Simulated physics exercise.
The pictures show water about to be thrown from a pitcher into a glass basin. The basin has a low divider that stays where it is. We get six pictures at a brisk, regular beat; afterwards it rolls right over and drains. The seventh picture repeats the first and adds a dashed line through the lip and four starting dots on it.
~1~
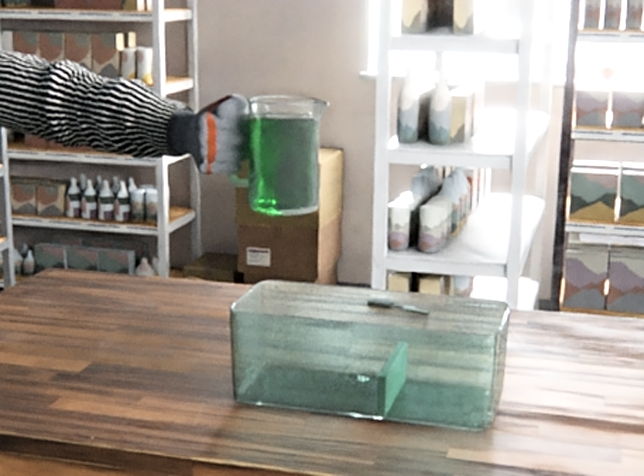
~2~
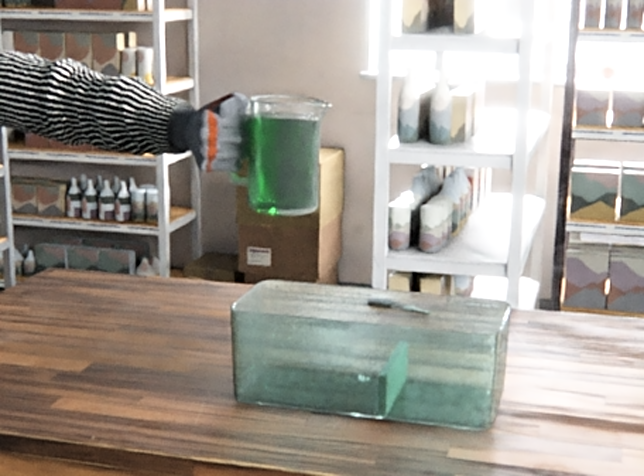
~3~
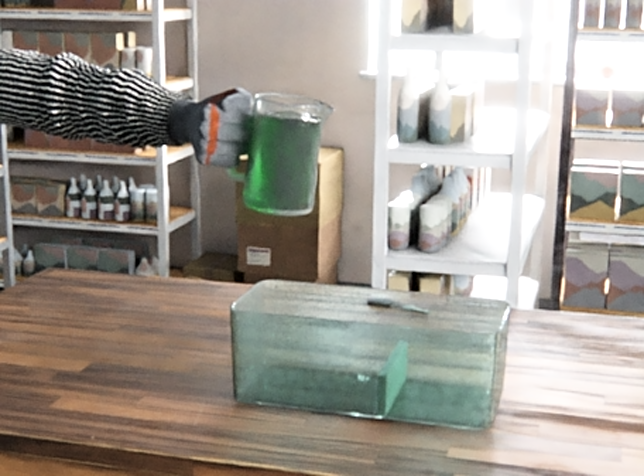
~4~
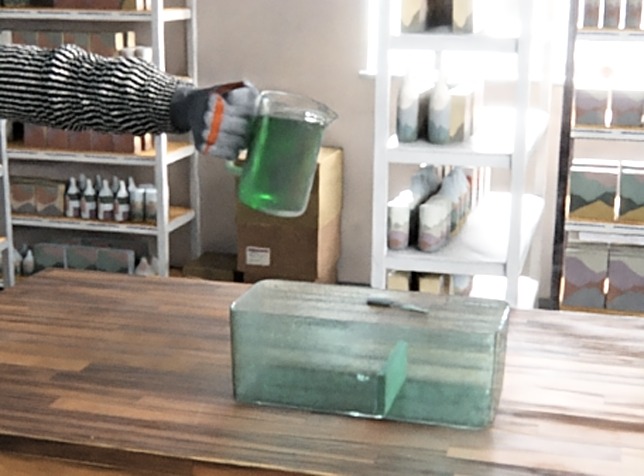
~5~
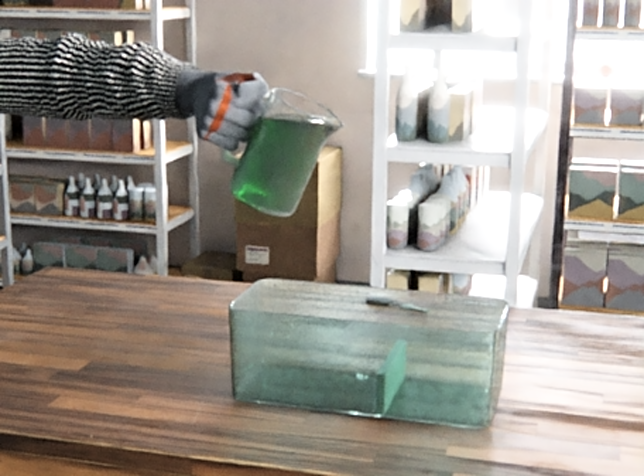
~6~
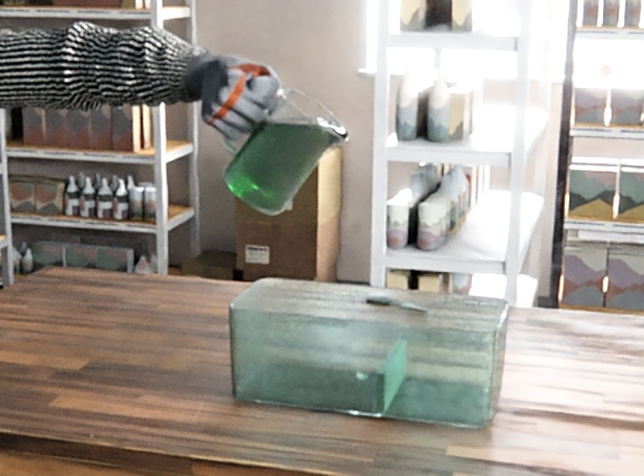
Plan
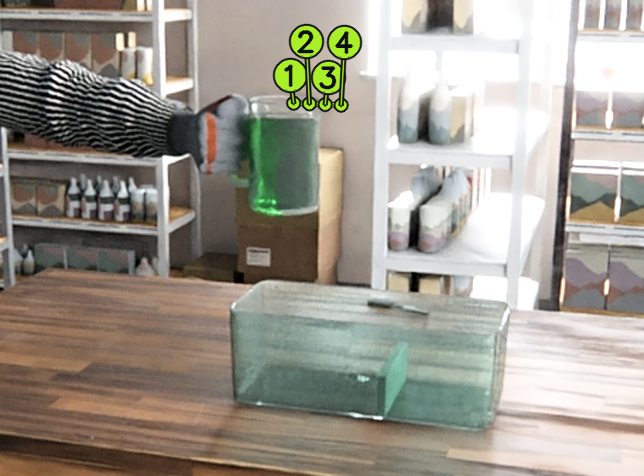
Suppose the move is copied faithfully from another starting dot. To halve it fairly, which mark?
Use dot 2.
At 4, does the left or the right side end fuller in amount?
More ends on the right.
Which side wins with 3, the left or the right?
The right side.
On the marked copy, 1 at (293, 103); 2 at (309, 103); 3 at (325, 104); 4 at (341, 105).
If 1 is chosen, about 85 % ends left of the wall and 10 % right of it; 5 % is lost outside.
If 2 is chosen, about 53 % ends left of the wall and 46 % right of it.
If 3 is chosen, about 14 % ends left of the wall and 86 % right of it.
If 4 is chosen, about 6 % ends left of the wall and 92 % right of it.
